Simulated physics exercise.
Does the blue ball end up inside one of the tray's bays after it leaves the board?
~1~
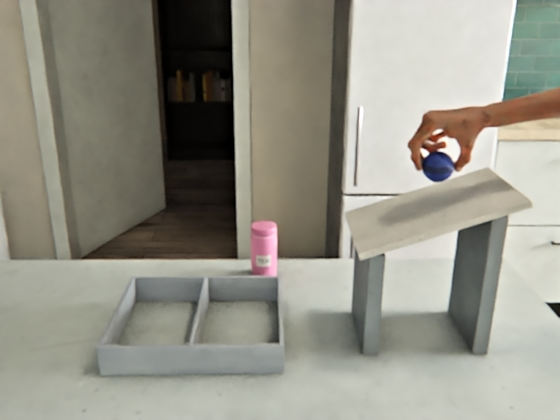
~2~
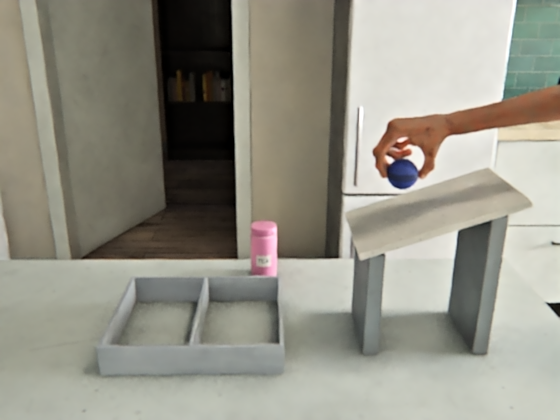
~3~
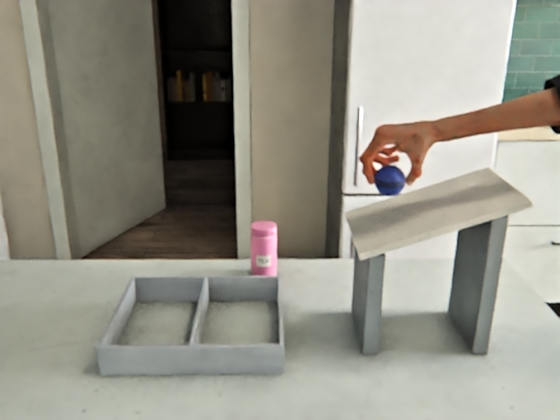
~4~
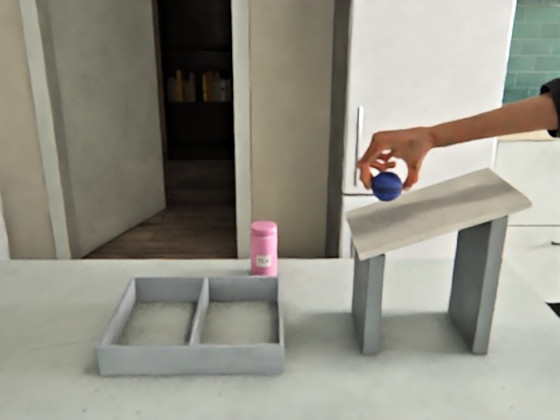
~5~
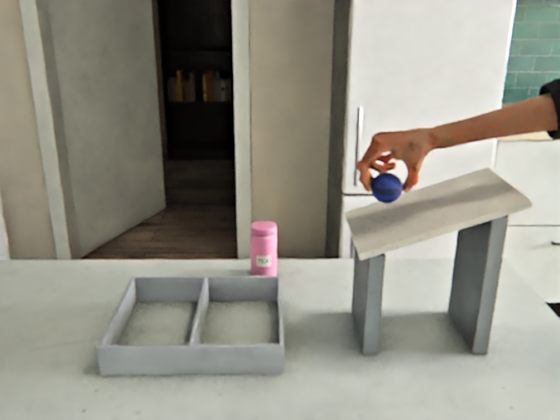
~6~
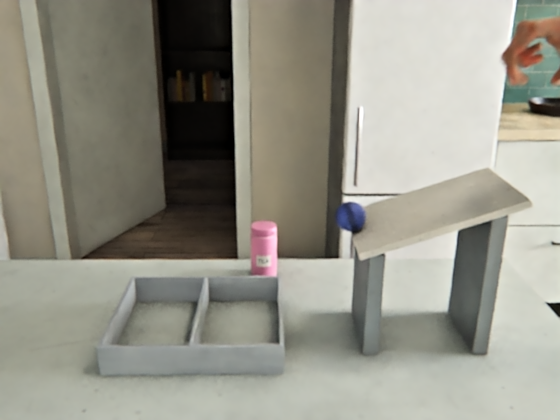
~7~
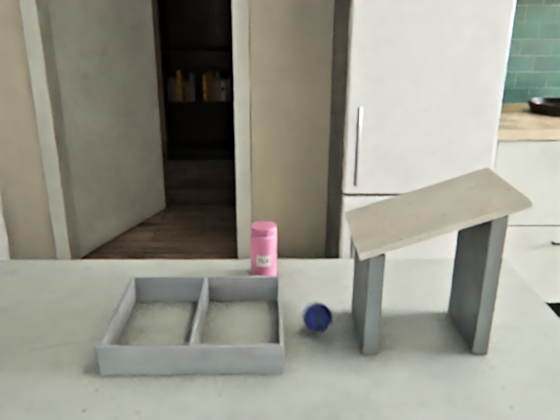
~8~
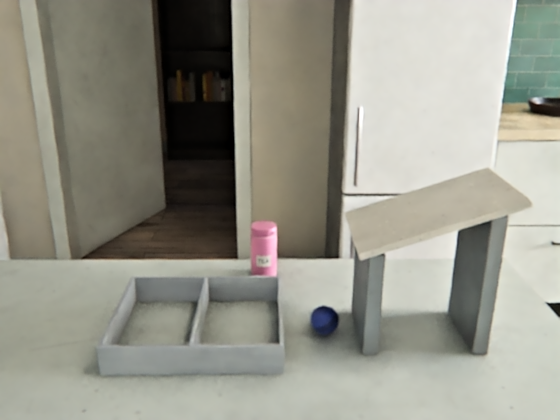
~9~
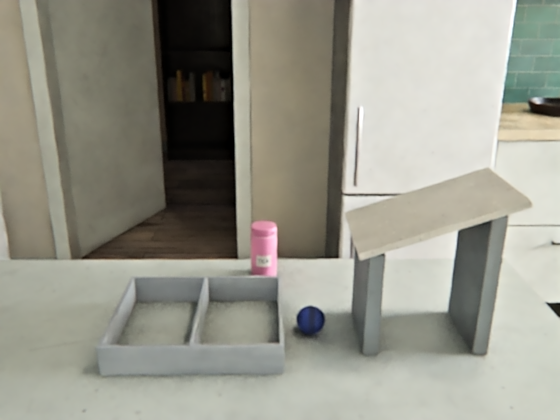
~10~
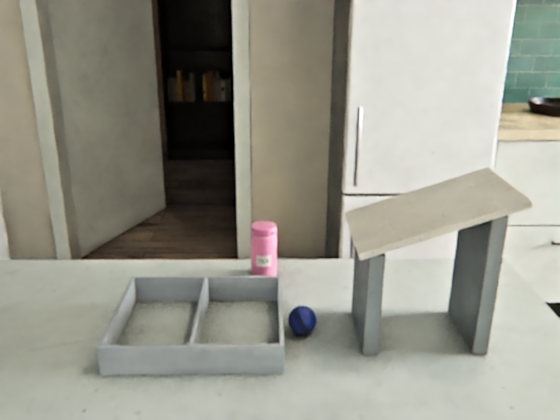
No, the blue ball does not get into the tray. It ends up on the counter, between the tray and the board.
